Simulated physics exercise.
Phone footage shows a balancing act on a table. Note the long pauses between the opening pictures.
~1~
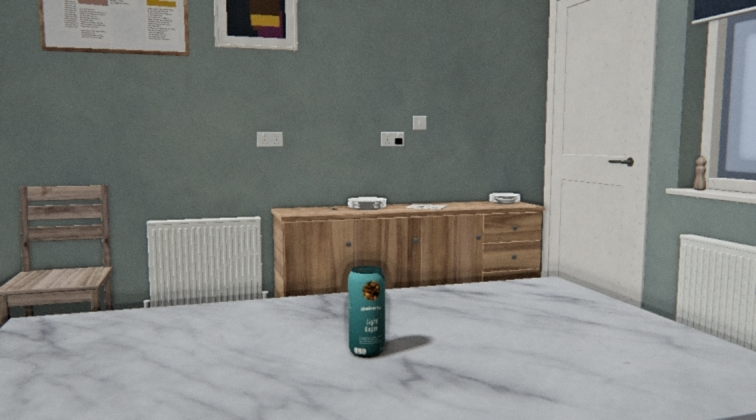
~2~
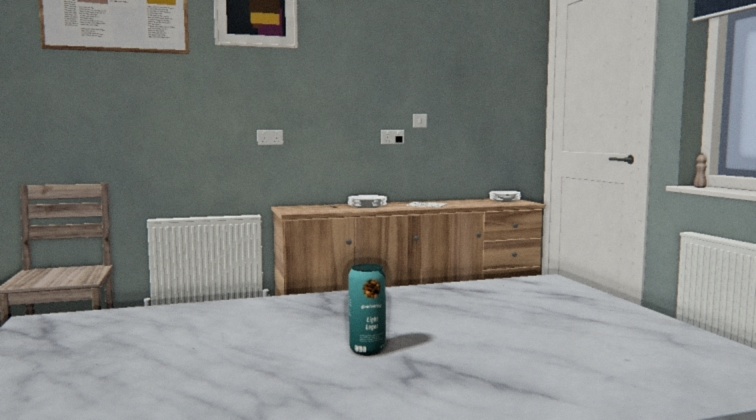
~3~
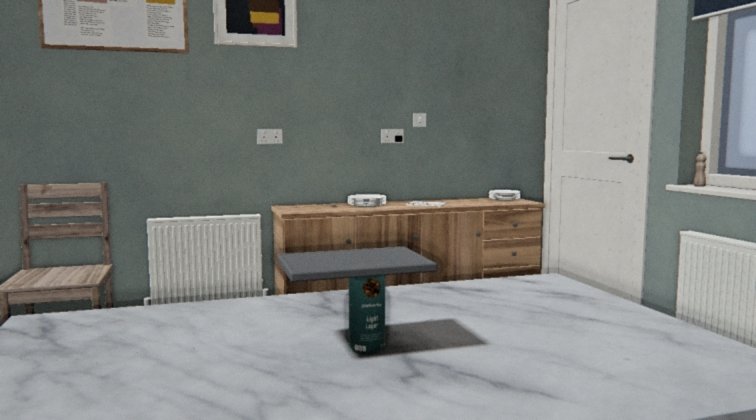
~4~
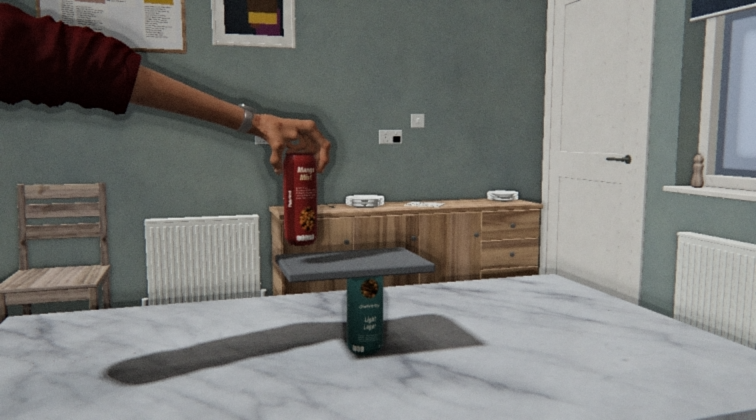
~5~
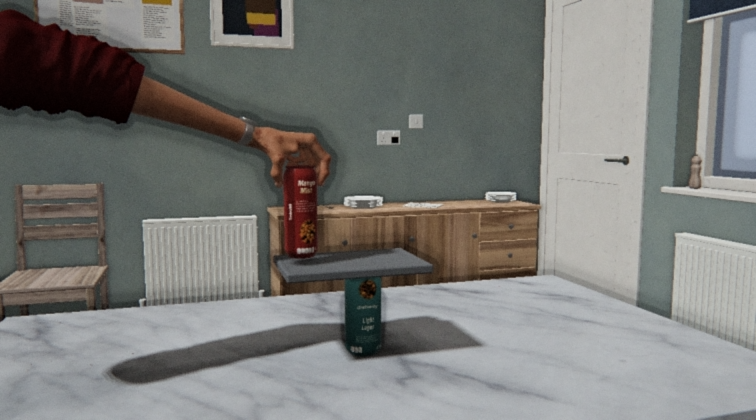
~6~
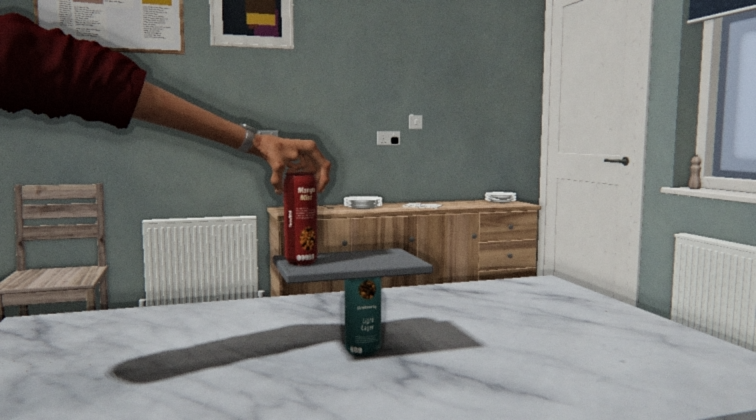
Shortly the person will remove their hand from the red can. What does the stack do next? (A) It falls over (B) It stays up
Answer: A.
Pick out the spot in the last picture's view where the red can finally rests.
In the final view it sits at roughly (247, 348).
Then, 0.40 s later than the last frame, red can now fallen; grey lid tilted by 68°.
Then, 0.80 s later than the last frame, grey lid now fallen.
When it is over, fallen, grey lid and red can; turquoise can as before. End places, in pixels of the last picture, red can near (247, 348). The stack gives way.
